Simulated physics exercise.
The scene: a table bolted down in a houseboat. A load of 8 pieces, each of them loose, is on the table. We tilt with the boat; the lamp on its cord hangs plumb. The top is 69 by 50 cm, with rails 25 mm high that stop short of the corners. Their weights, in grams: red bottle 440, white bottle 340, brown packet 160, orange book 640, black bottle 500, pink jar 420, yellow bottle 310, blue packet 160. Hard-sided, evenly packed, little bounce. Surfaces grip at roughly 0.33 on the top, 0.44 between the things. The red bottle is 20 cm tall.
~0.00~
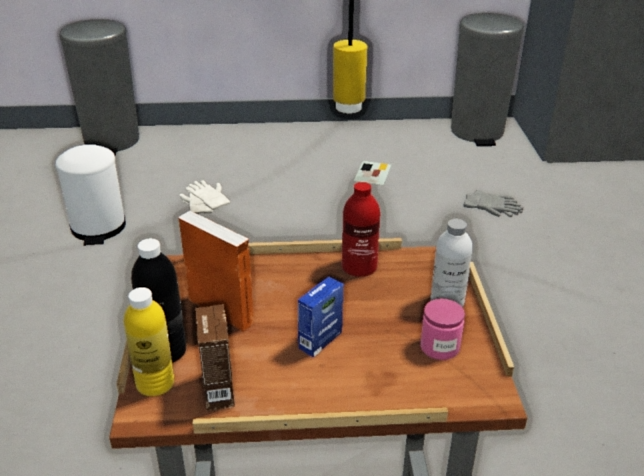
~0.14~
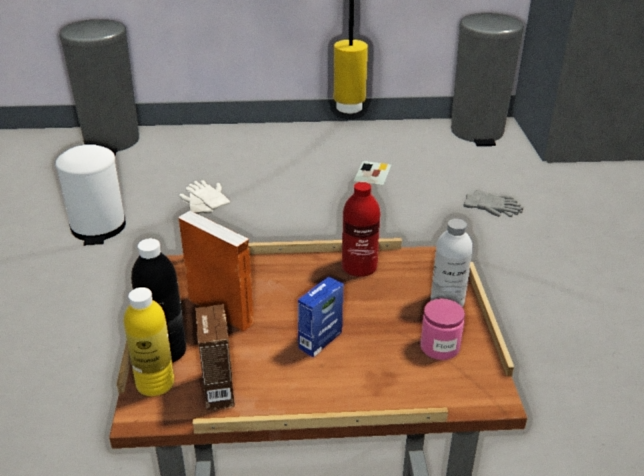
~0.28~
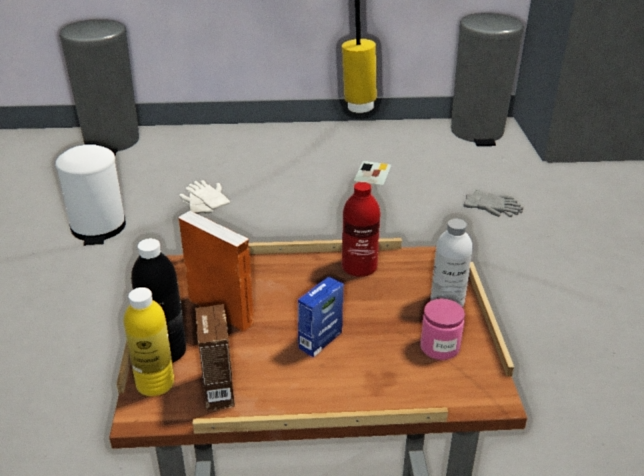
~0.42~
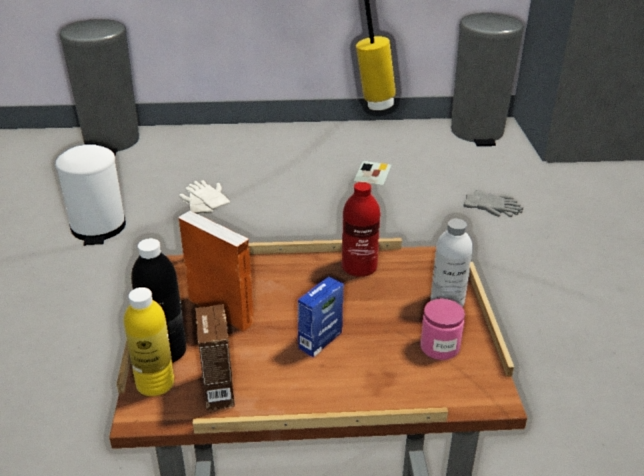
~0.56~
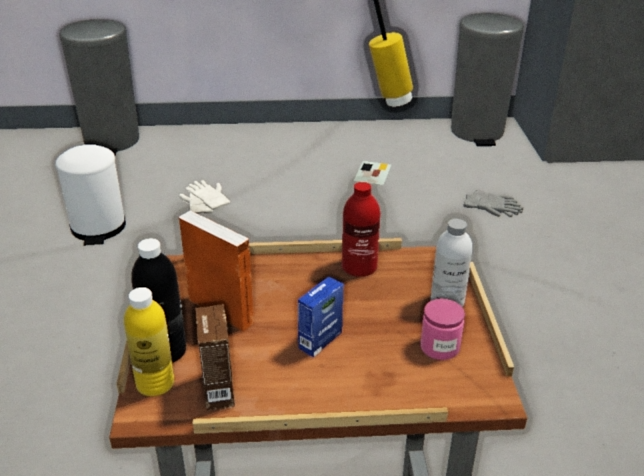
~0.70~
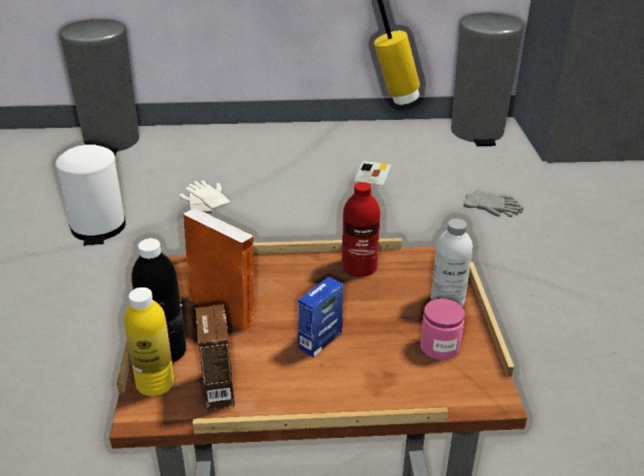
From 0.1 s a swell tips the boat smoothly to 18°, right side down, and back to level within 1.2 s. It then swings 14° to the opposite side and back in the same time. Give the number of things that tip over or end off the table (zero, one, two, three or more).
Lost: Just one.
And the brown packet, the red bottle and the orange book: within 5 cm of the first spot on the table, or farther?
The brown packet stays put; the red bottle holds its spot; the orange book ends elsewhere.
By 0.90 s, heel 14°, right side down; orange book rocked 30° off its seat.
By 1.00 s, heel 9°, right side down; orange book rocked 70° off its seat.
By 1.40 s, heel 1°, left side down; orange book on its side.
When it is over (3.0 s), lying over on the table, orange book; the other 7 within 5 cm of the start. In the last view, red bottle near (361, 228), white bottle near (452, 264).
